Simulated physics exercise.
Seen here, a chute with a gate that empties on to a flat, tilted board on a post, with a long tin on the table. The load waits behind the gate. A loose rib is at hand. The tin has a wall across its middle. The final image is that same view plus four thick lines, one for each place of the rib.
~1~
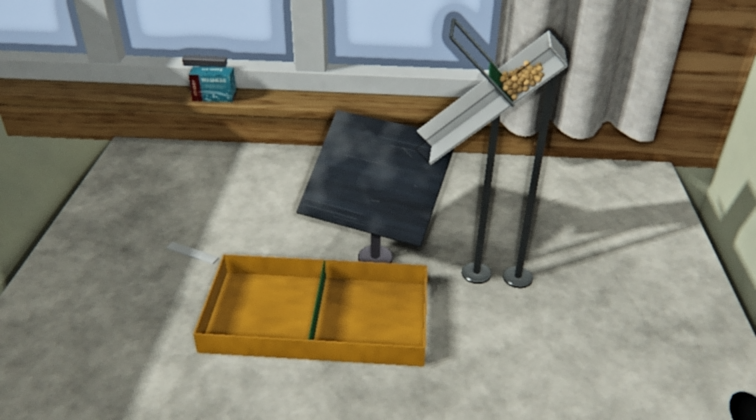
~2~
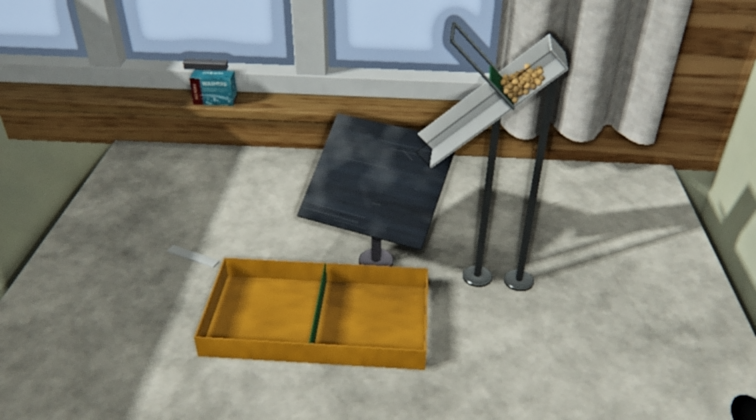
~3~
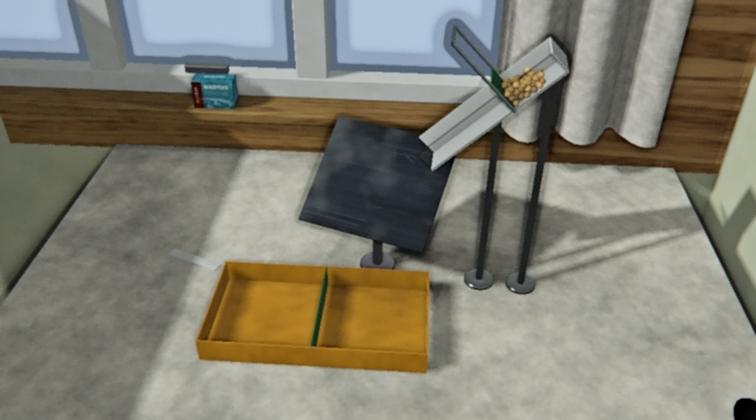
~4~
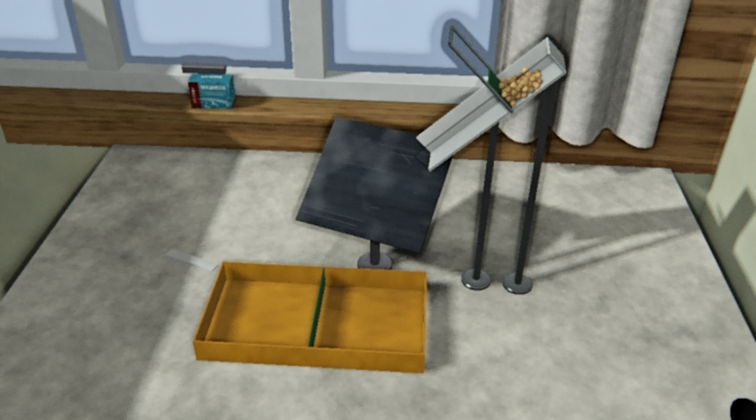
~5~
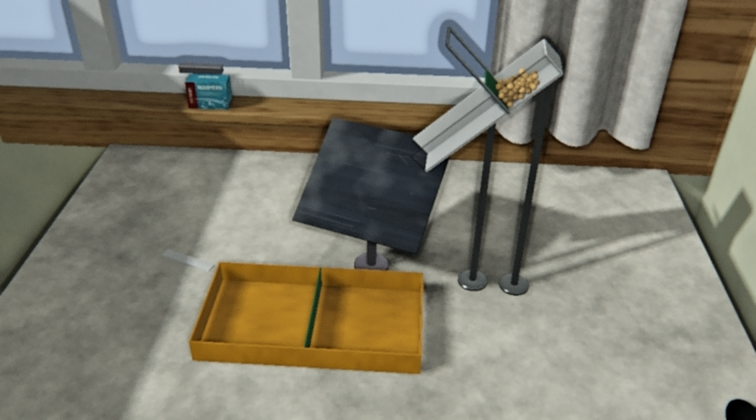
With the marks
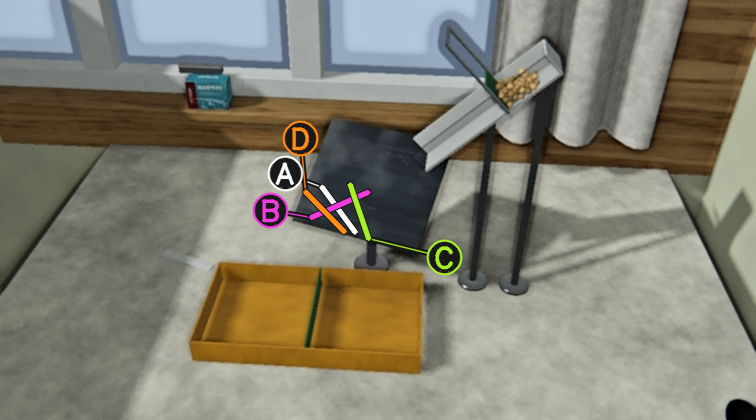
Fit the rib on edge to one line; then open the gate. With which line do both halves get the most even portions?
It is B.
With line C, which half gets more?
More lands on the right.
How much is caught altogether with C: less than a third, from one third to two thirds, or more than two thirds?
It is more than two thirds.
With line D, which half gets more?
The right half.
On the marked copy, line A from (322, 187) to (355, 232); line B from (368, 192) to (311, 217); line C from (350, 184) to (368, 238); line D from (305, 192) to (344, 231).
With A, of what is caught, a small share in the left half, all but a few in the right.
With B, of what is caught, close to two thirds in the left half, close to a third in the right.
With C, of what is caught, a small share in the left half, all but a few in the right.
With D, of what is caught, a small share in the left half, the bulk in the right.
